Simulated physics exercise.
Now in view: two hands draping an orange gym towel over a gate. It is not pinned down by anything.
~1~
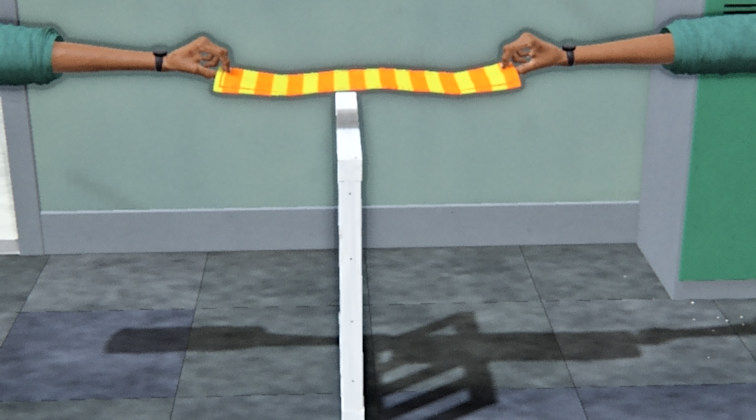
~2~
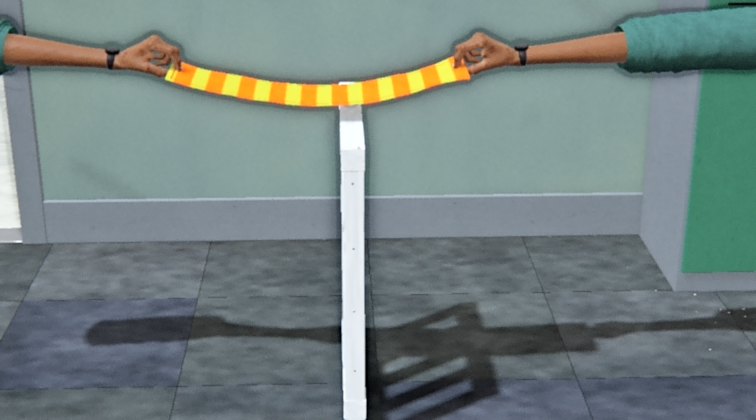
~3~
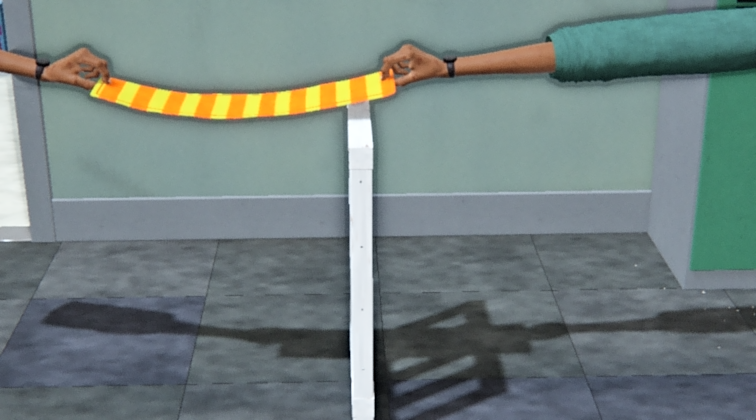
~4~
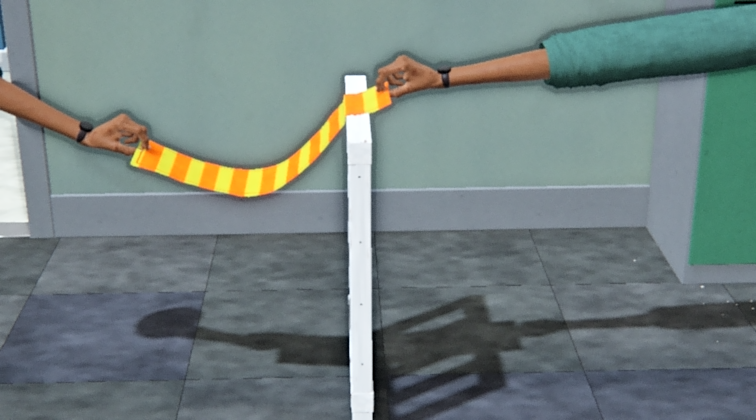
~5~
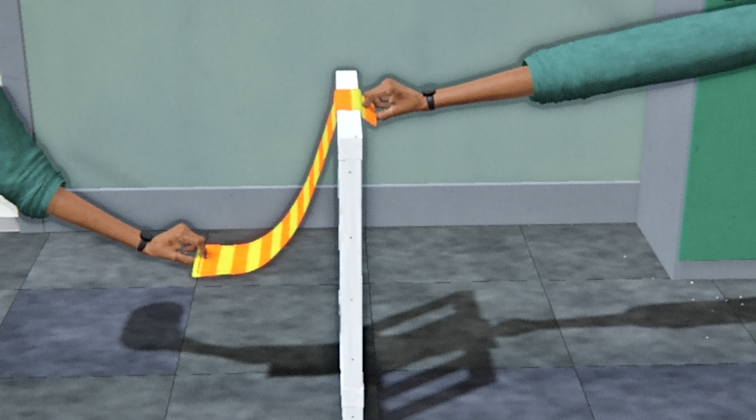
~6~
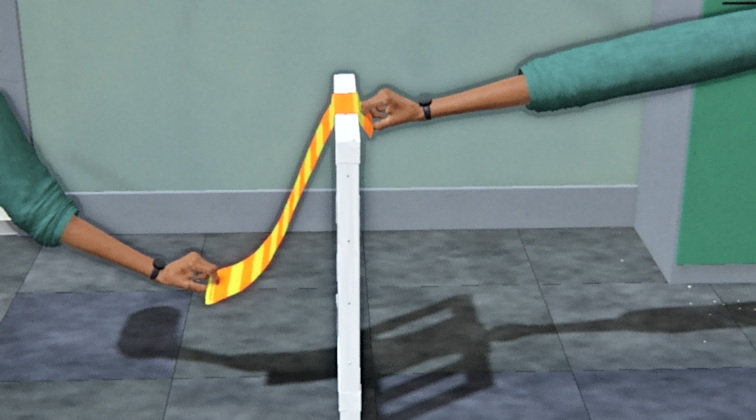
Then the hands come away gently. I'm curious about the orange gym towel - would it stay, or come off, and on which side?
Off to the left.
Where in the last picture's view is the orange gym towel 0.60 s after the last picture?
Estimated position: About (301, 383).
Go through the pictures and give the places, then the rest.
In the first picture, left end (220, 91); right end (515, 87); top of the gate (350, 163).
In the second picture, left end (171, 81); right end (463, 79).
In the third picture, left end (96, 97); right end (390, 95); top of the gate (361, 152).
In the fourth picture, left end (137, 166); right end (386, 106).
In the fifth picture, left end (199, 276); right end (370, 123).
In the sixth picture, left end (212, 303); right end (367, 132); far more of it on the left.
Then, 0.36 s on from there, gym towel clear of the top and falling near (300, 311).
Then, 0.60 s on from there, gym towel in a heap on the floor near (301, 383).
In the end, gym towel in a heap on the floor near (300, 385). The orange gym towel slips off to the left.
